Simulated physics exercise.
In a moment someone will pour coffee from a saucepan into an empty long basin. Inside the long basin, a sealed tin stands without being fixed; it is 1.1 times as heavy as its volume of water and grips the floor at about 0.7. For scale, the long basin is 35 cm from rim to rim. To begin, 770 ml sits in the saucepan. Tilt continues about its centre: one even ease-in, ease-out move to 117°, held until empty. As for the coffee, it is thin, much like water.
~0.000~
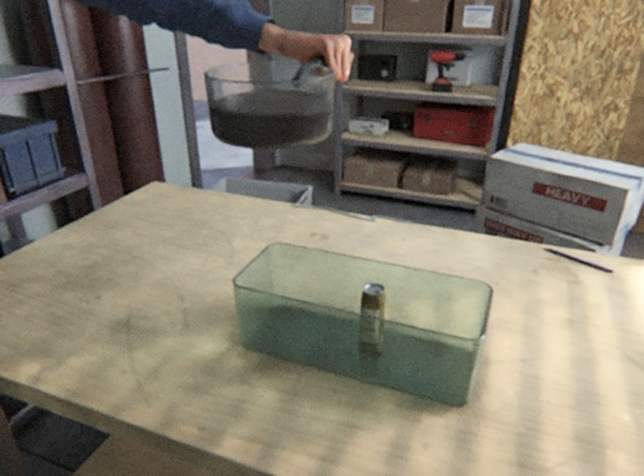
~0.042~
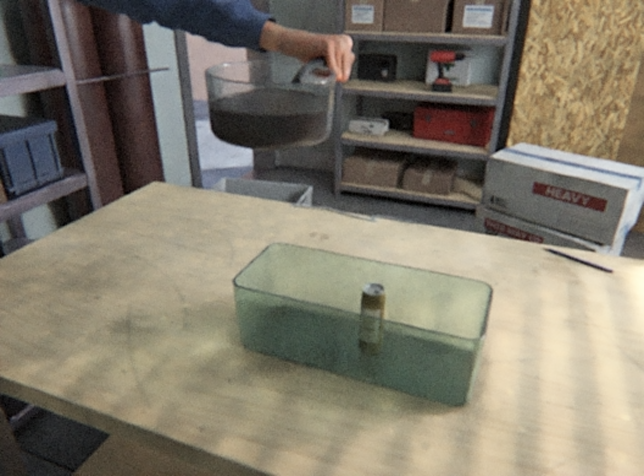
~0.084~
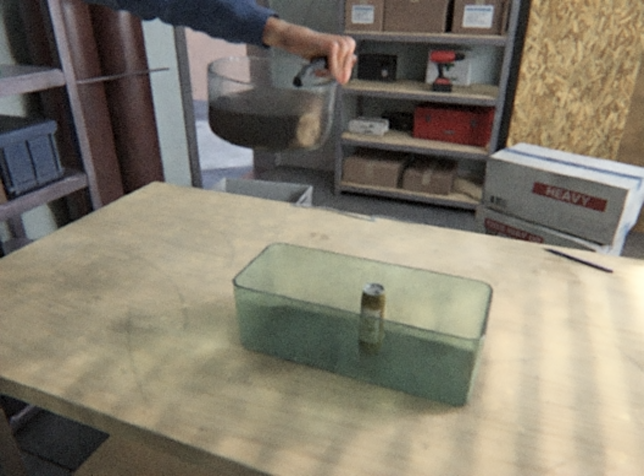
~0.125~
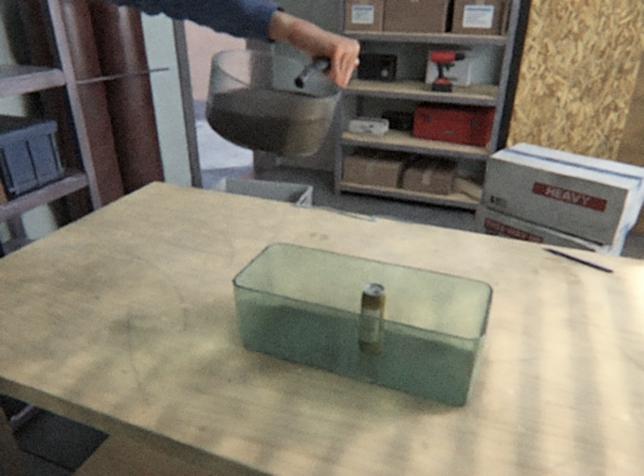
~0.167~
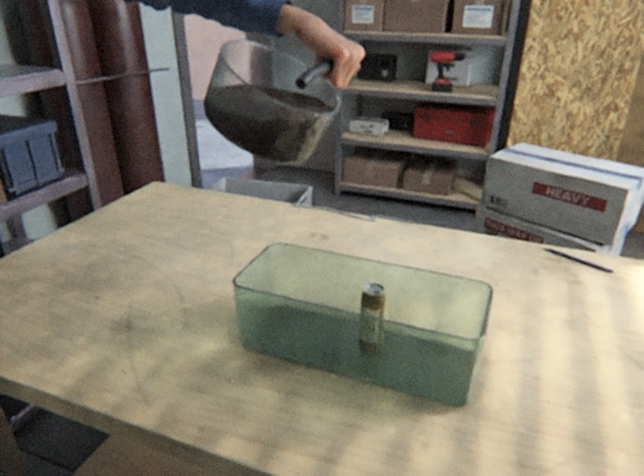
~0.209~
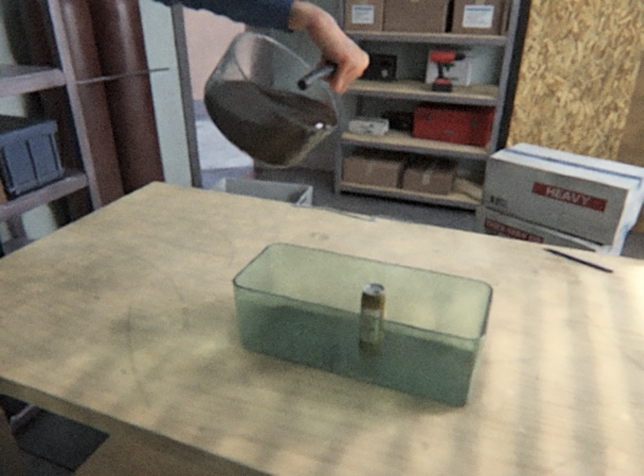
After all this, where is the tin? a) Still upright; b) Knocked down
(b) Knocked down.
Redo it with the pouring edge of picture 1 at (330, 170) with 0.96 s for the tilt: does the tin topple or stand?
After that, the tin stays vertical.
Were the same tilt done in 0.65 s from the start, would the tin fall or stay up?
The tin tips over.
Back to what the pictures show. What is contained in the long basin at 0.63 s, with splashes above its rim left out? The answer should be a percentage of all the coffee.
Near 88 in a hundred.
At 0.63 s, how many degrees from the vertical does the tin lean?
The lean is some 0° away from upright.
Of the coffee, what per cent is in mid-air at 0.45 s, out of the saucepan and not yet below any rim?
Around 78 percent.
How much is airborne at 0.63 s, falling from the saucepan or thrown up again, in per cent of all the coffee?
Near 12 percent.
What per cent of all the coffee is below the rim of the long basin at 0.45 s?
At that time the basin holds about 9 per cent of the liquid.
By 0.45 s the tilt is 113° and 14 per cent is still to pour; the tin stands where it began.
By 0.63 s the tilt is 117° and 1 per cent is still to pour; the tin stands 2 cm from where it began.
By 0.81 s the tilt is 117° and 0 per cent is still to pour; the tin leans 45°.
By 1.01 s the tilt is 117° and 0 per cent is still to pour; the tin lies on its side.
At rest the tin lies on its side.
